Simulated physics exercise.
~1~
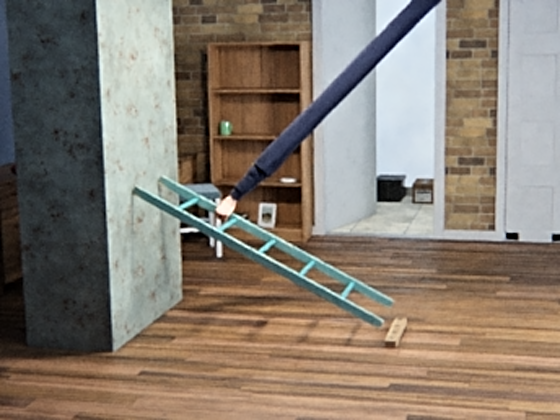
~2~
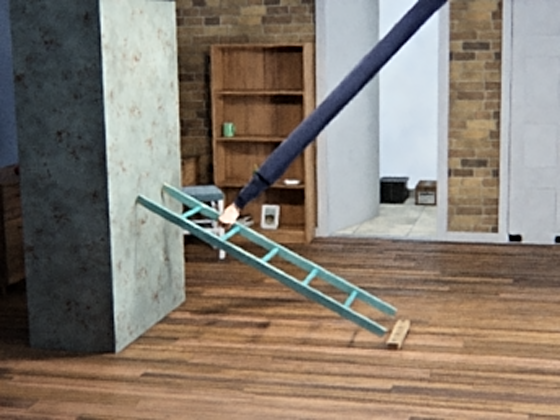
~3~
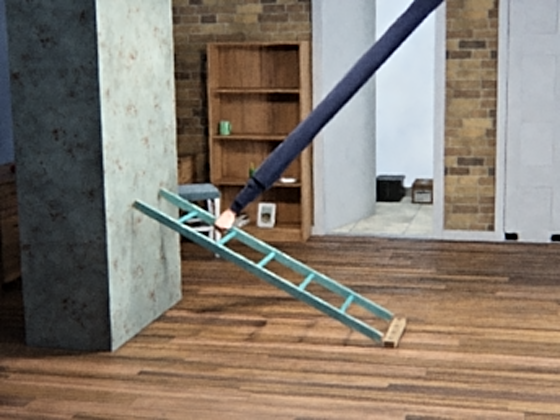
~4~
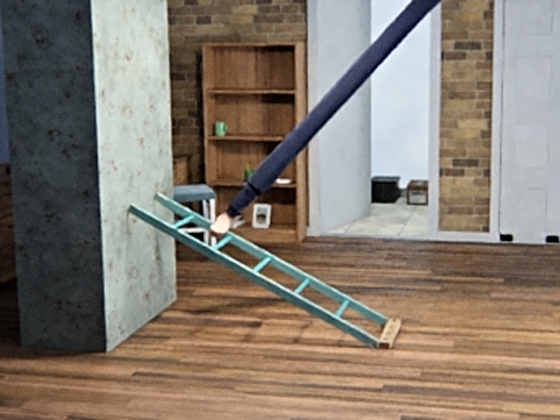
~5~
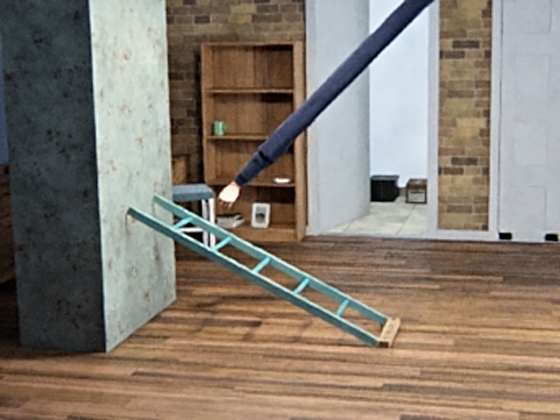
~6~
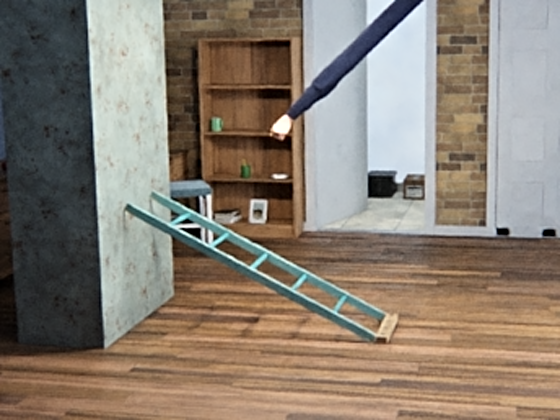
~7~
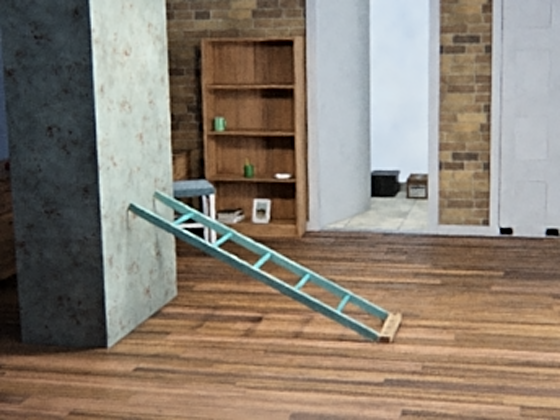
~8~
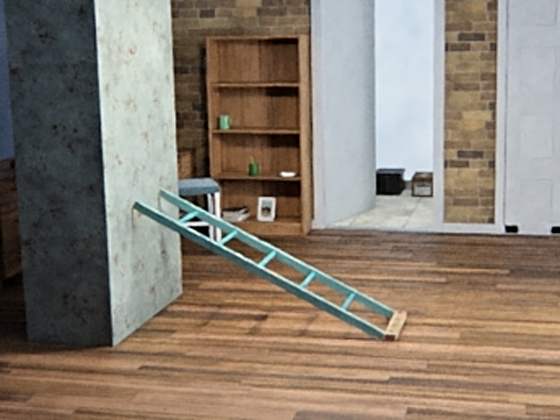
The clip opens in a room with a plank floor, where a hand on a long dark-sleeved arm holds a turquoise ladder-like rack slanting against a mottled grey pillar on the left. Its lower end hovers close to a small wooden batten on the floor. The hand lowers the rack slightly until its foot settles against the batten. The fingers then let go, and the arm draws back up toward the upper right and out of view. Left alone, the rack stays leaning between pillar and batten, holding its place as the view sways a little.
